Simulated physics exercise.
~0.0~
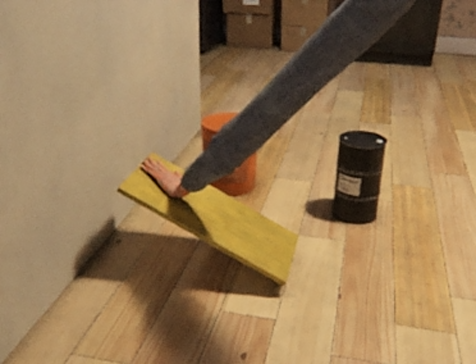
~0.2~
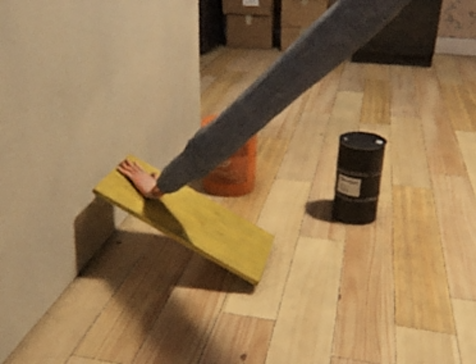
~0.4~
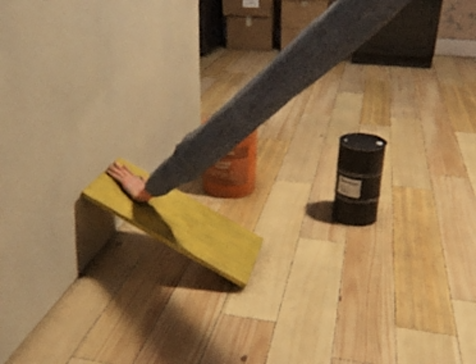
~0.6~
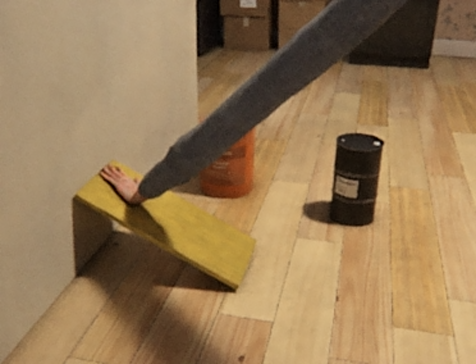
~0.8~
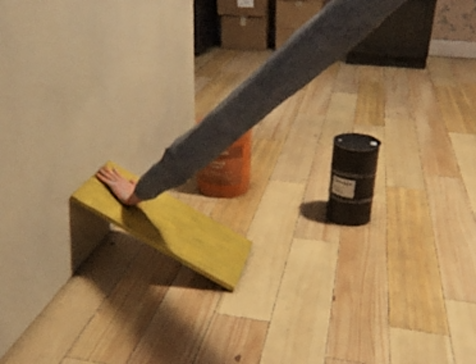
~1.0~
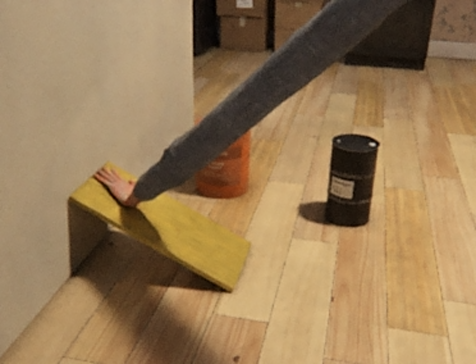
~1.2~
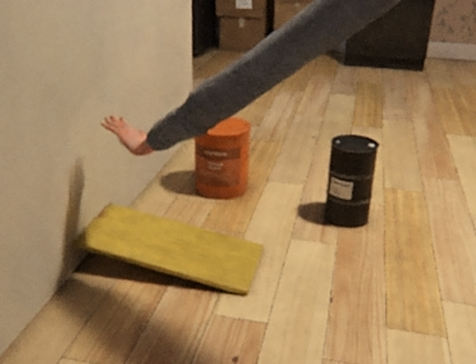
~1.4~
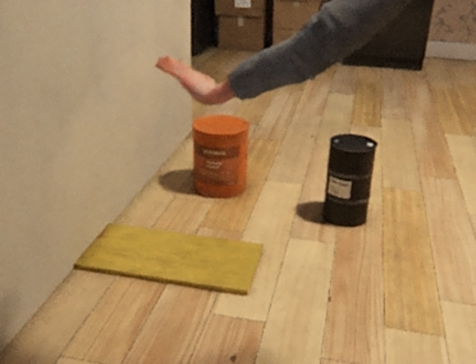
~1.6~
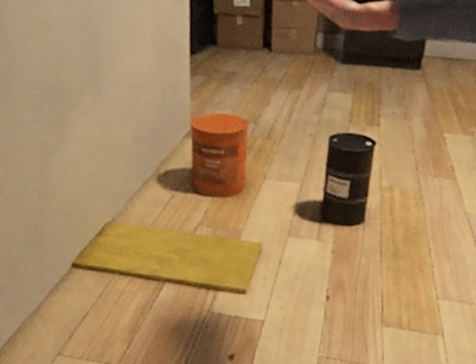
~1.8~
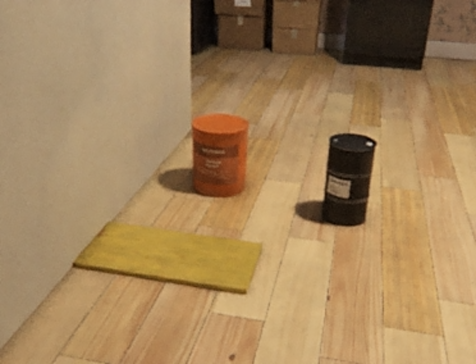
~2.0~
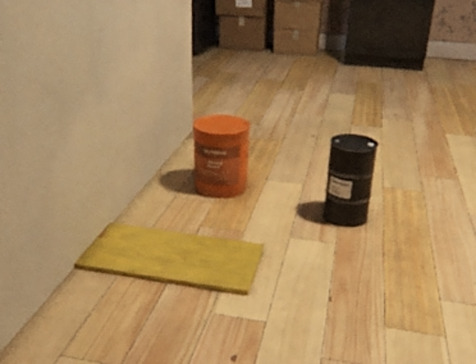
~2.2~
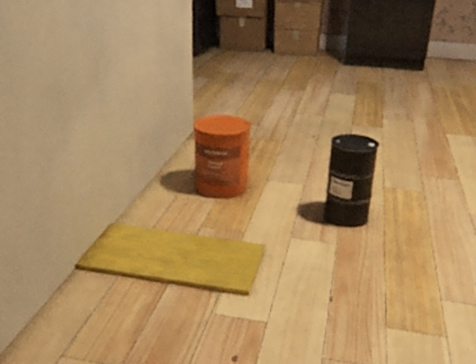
At the start, a hand at the end of a grey-sleeved arm holds a yellow board at a slant on a wooden floor, with an orange pail and a black canister standing nearby. The hand moves the board left until its raised end meets the wall, then holds it there briefly. The fingers let go and the arm draws back, and the board's upper end slides down the wall. The board drops flat onto the floor as the arm leaves the view. It ends lying beside the wall, while the pail and canister still stand in place.
